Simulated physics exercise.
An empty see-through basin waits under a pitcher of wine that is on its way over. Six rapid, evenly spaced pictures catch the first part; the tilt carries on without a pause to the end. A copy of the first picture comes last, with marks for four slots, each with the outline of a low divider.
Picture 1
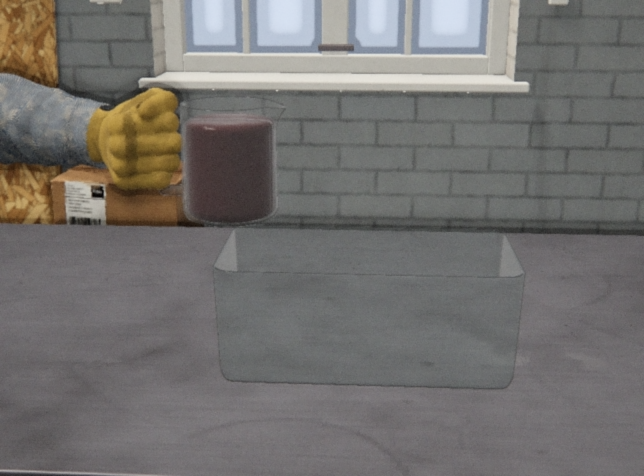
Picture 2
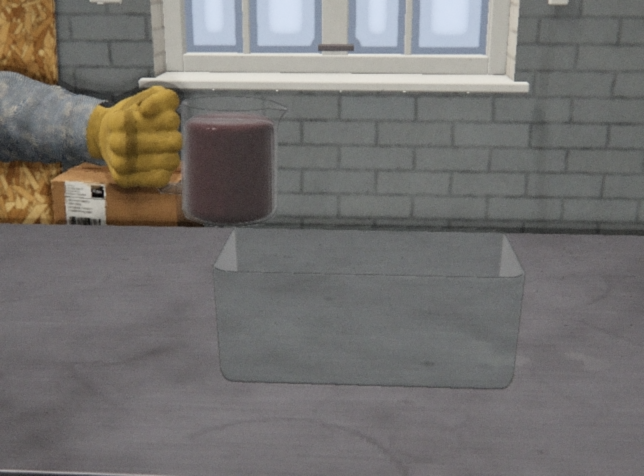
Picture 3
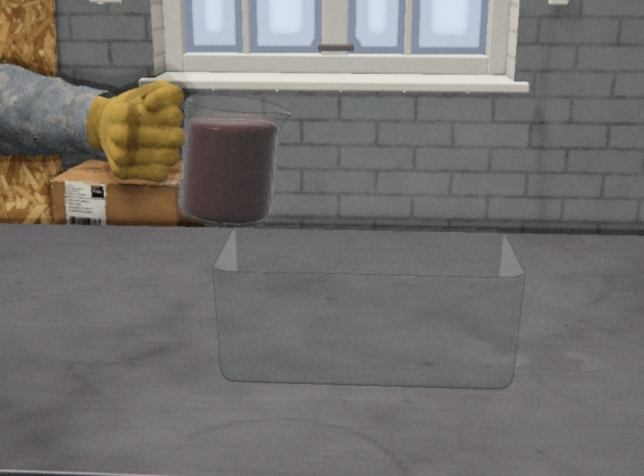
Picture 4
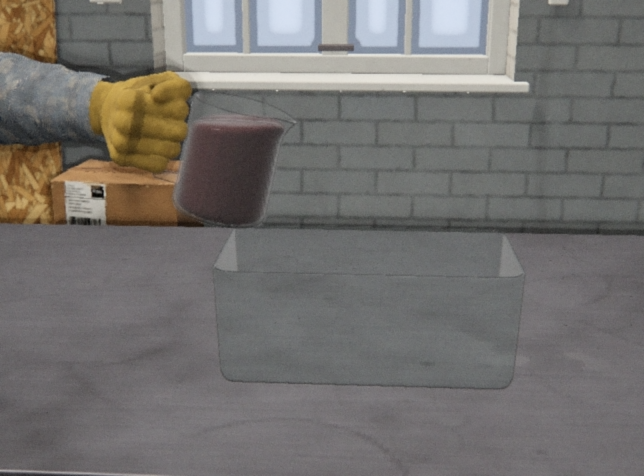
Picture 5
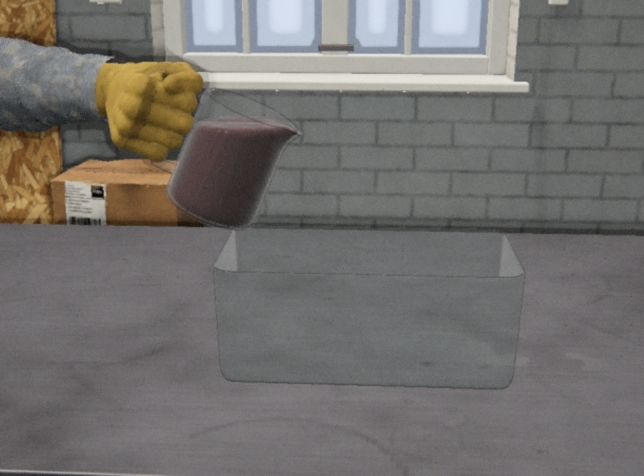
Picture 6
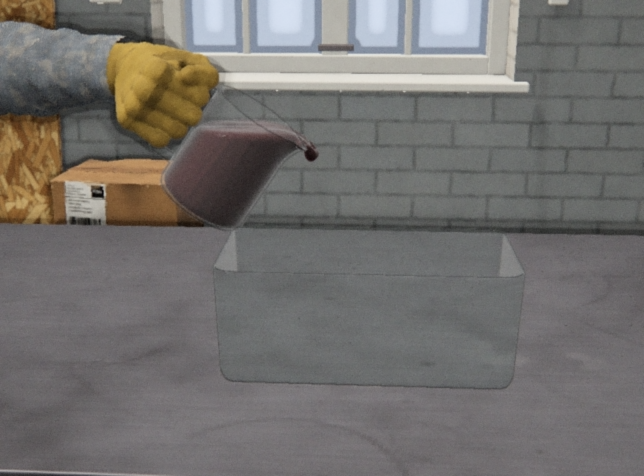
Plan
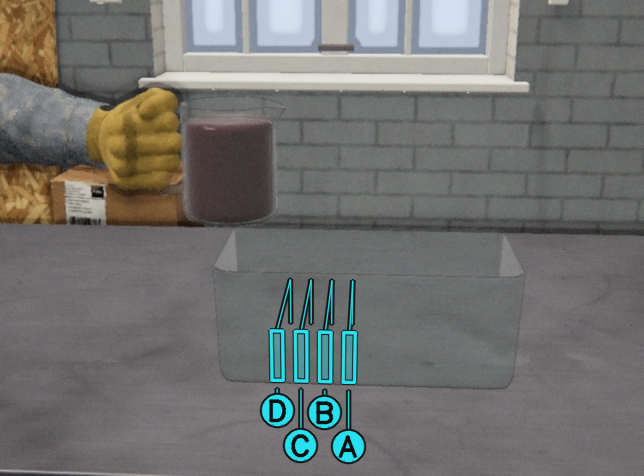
On a gray tabletop by a brick wall and window, a yellow-gloved hand held a clear pitcher of dark red liquid above an empty see-through basin, then tilted it rightward until liquid crept over the lip.
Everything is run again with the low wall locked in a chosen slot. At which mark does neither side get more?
Choose A.
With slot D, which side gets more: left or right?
The right side.
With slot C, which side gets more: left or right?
The right side.
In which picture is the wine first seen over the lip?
In picture 6.
In cyan, A at (348, 390); B at (324, 390); C at (300, 389); D at (277, 388).
If A is chosen, about 54 % ends left of the wall and 46 % right of it.
If B is chosen, about 23 % ends left of the wall and 76 % right of it.
If C is chosen, about 3 % ends left of the wall and 96 % right of it.
If D is chosen, about 1 % ends left of the wall and 99 % right of it.
